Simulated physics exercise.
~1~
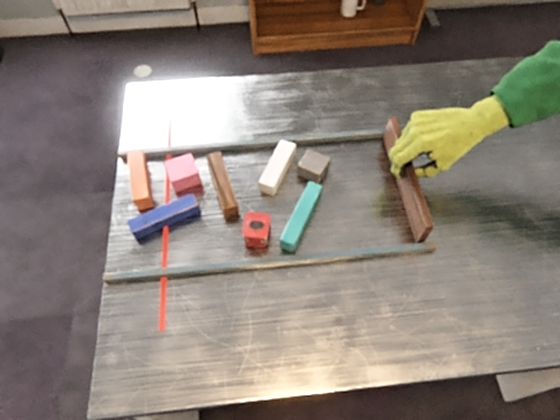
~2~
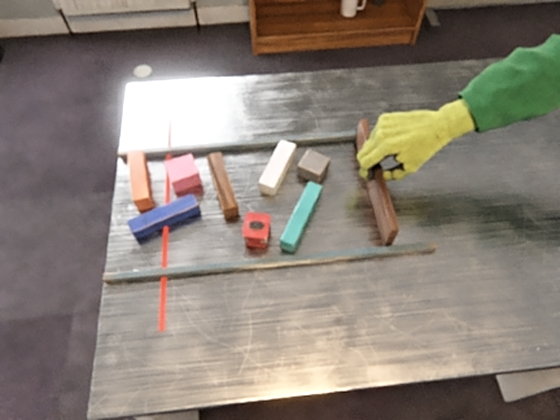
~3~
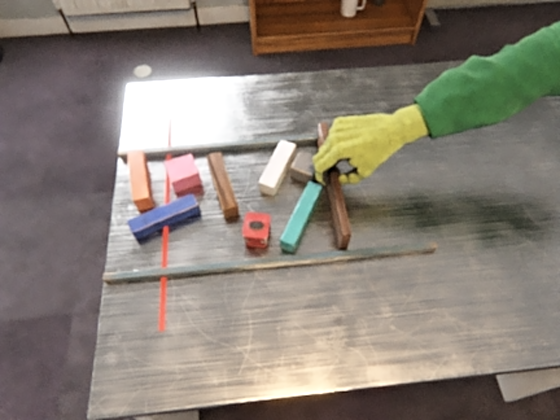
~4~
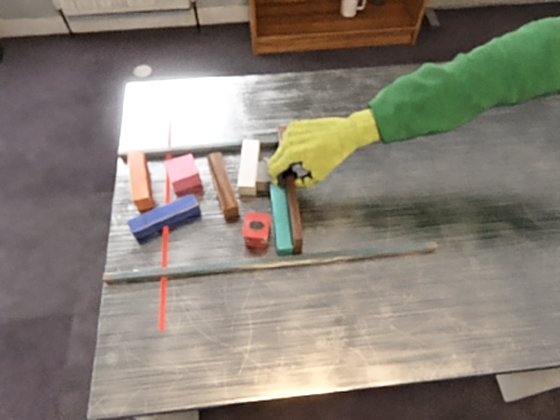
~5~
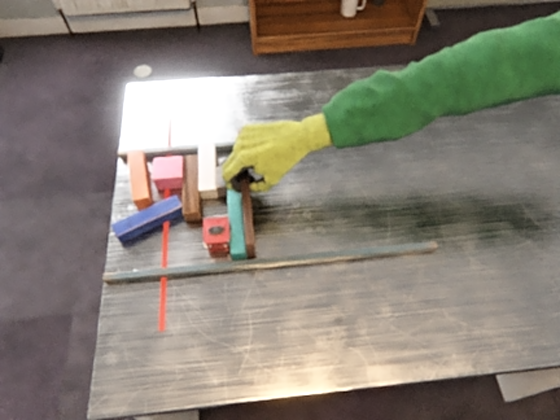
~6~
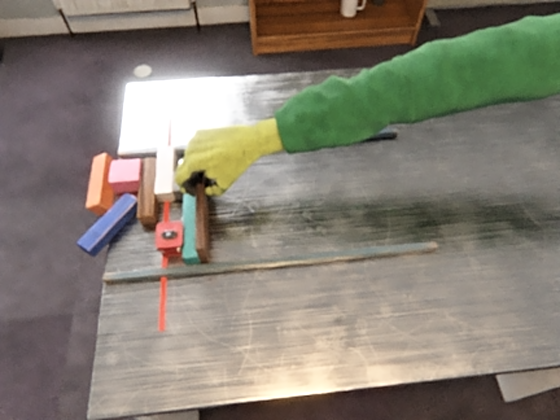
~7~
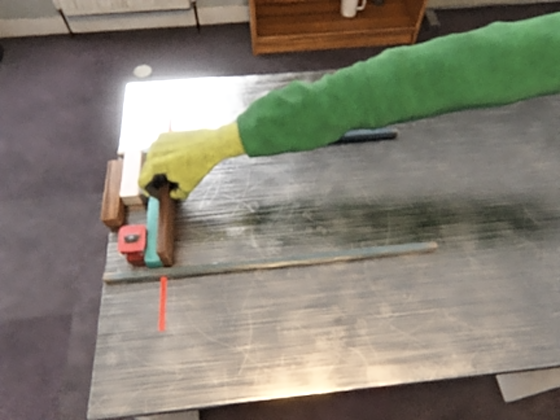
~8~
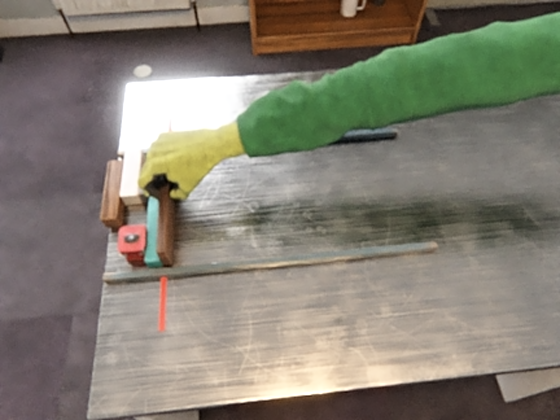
At the start, a yellow-gloved hand in a green sleeve holds an upright brown board at the right of a group of coloured bars and blocks on a table. The hand pushes the board left, and it reaches the grey block and turquoise bar, then gathers the white stick. The pile packs together and slides toward the table's left edge, where the orange bar, pink block and blue stick are pushed out over it. Those three go out of sight as the board advances. Finally the board stops at the red line, with a brown bar jutting over the edge and the remaining pieces bunched beside it.
